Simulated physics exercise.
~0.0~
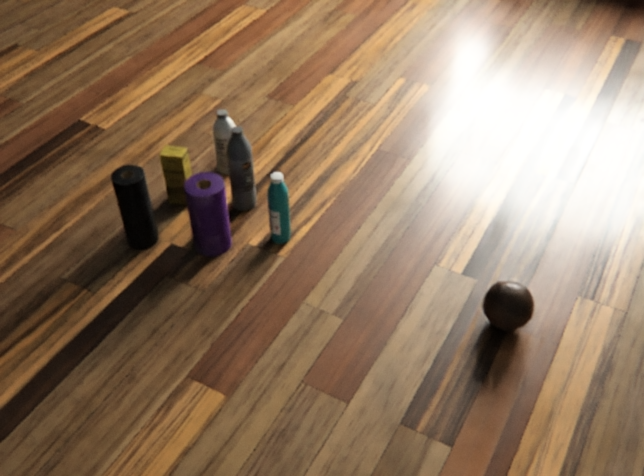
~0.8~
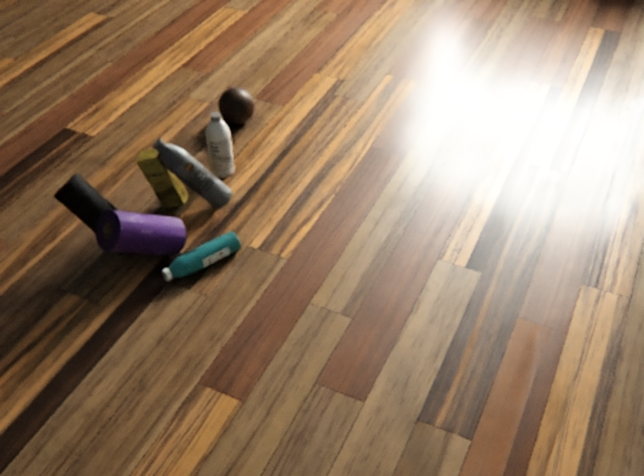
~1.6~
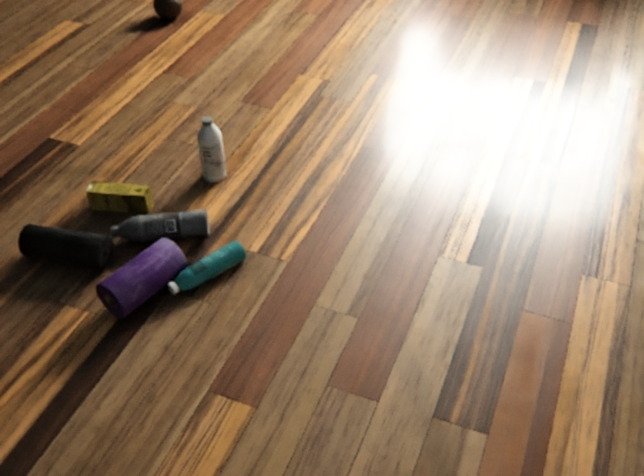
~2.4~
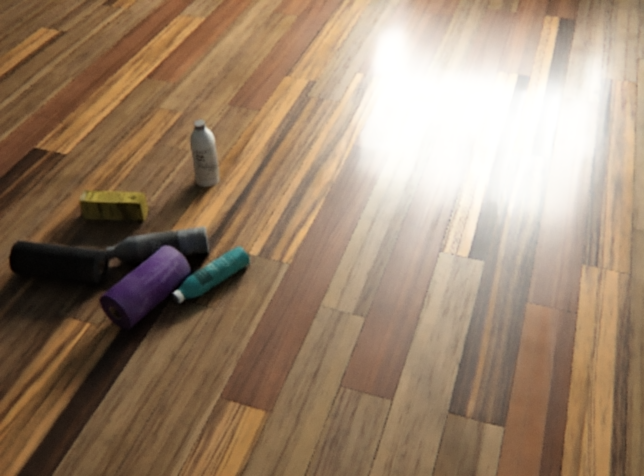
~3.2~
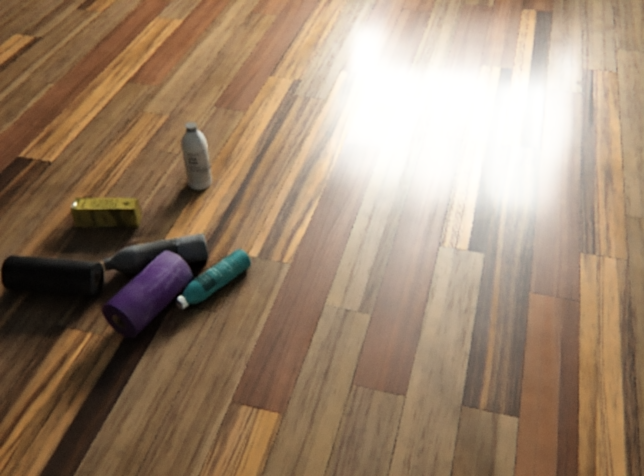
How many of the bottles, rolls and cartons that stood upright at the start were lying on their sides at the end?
Five of them ended up on their sides, which were the turquoise bottle, the grey bottle, the purple roll, the black roll and the yellow carton.
